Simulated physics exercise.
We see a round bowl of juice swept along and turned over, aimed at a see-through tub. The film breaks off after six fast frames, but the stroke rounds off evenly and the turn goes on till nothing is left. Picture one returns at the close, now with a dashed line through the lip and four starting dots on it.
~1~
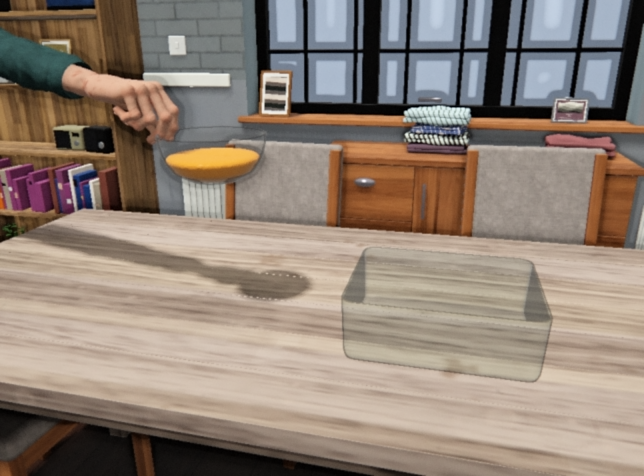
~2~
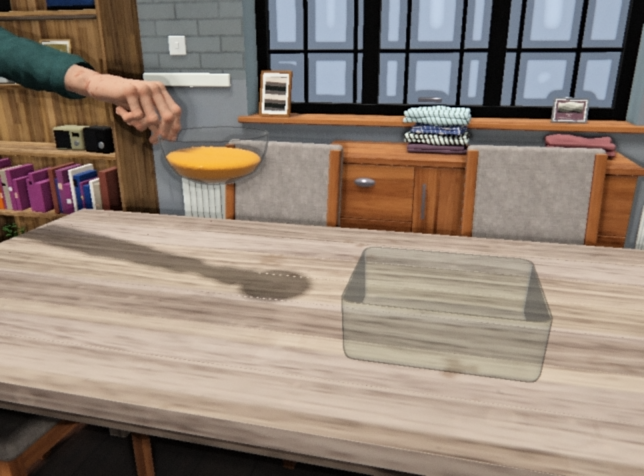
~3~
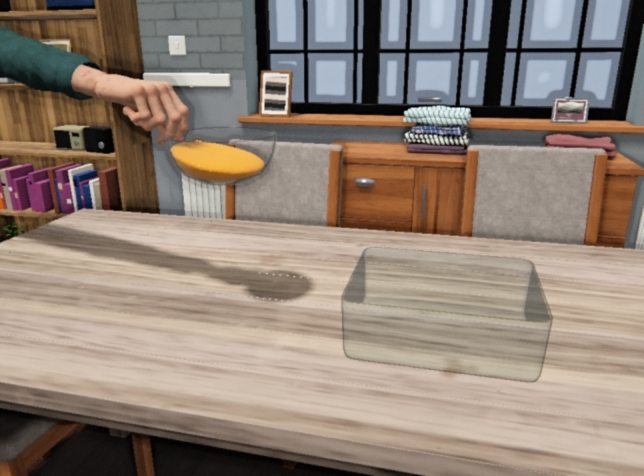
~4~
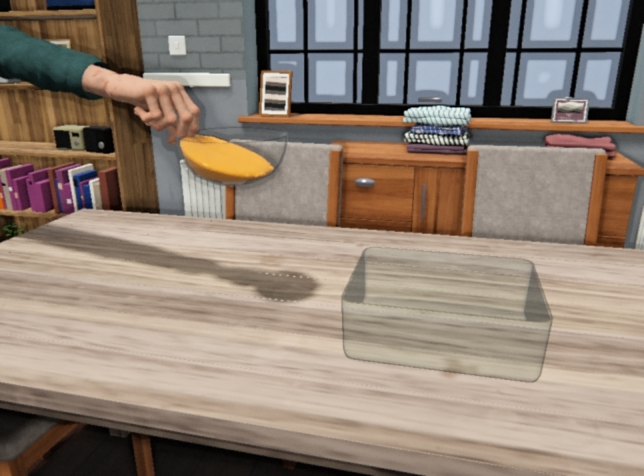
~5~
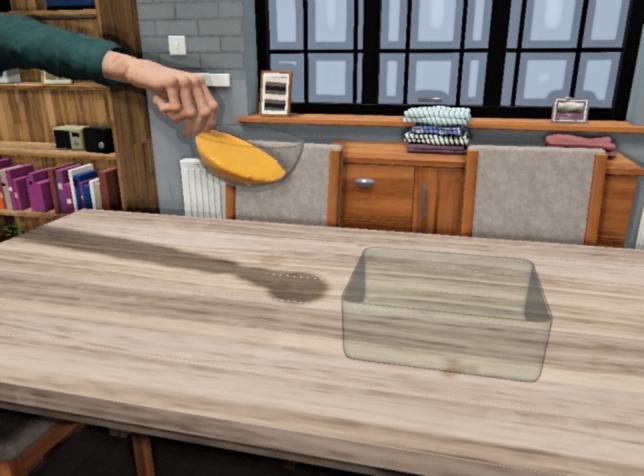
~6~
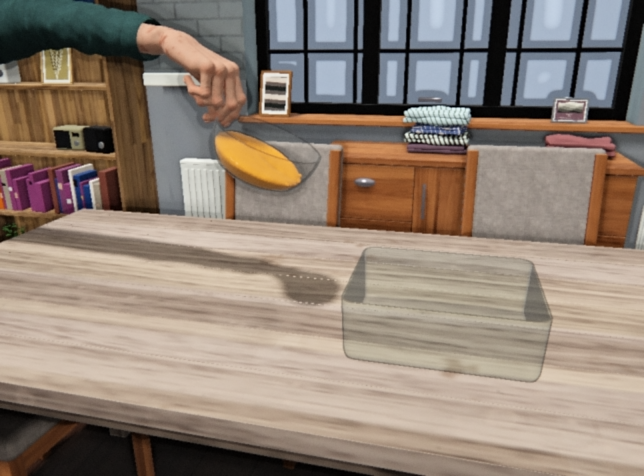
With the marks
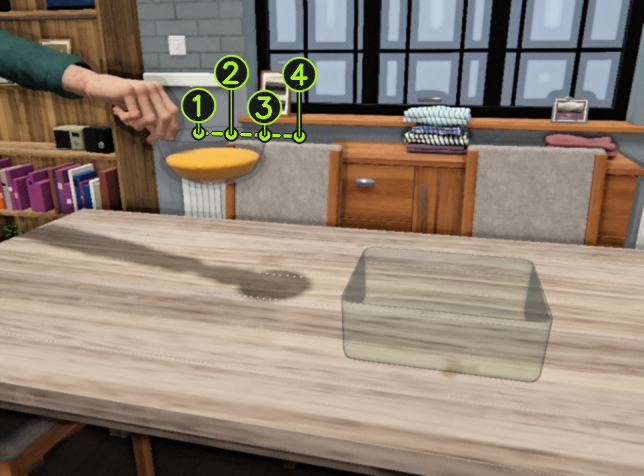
Over a wooden dining table, a hand moved a clear round bowl of orange juice to the right, toward a see-through tub, tilting the bowl as it went, with all the juice still inside.
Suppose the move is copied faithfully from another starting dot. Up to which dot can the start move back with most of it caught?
That is spot 2.
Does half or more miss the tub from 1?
Yes, that goes wrong.
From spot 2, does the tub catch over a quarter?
Yes, it does.
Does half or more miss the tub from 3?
No, not at all.
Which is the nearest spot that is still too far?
Here it is spot 1.
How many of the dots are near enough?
Three of them.
In lime, 1 at (198, 133); 2 at (231, 134); 3 at (264, 135); 4 at (299, 136).
With 1, about 24 % lands in the tub, 71 % falls short and 5 % goes beside or beyond.
With 2, about 62 % lands in the tub, 27 % falls short and 10 % goes beside or beyond.
With 3, about 76 % lands in the tub, 9 % falls short and 14 % goes beside or beyond.
With 4, about 82 % lands in the tub, 6 % falls short and 12 % goes beside or beyond.
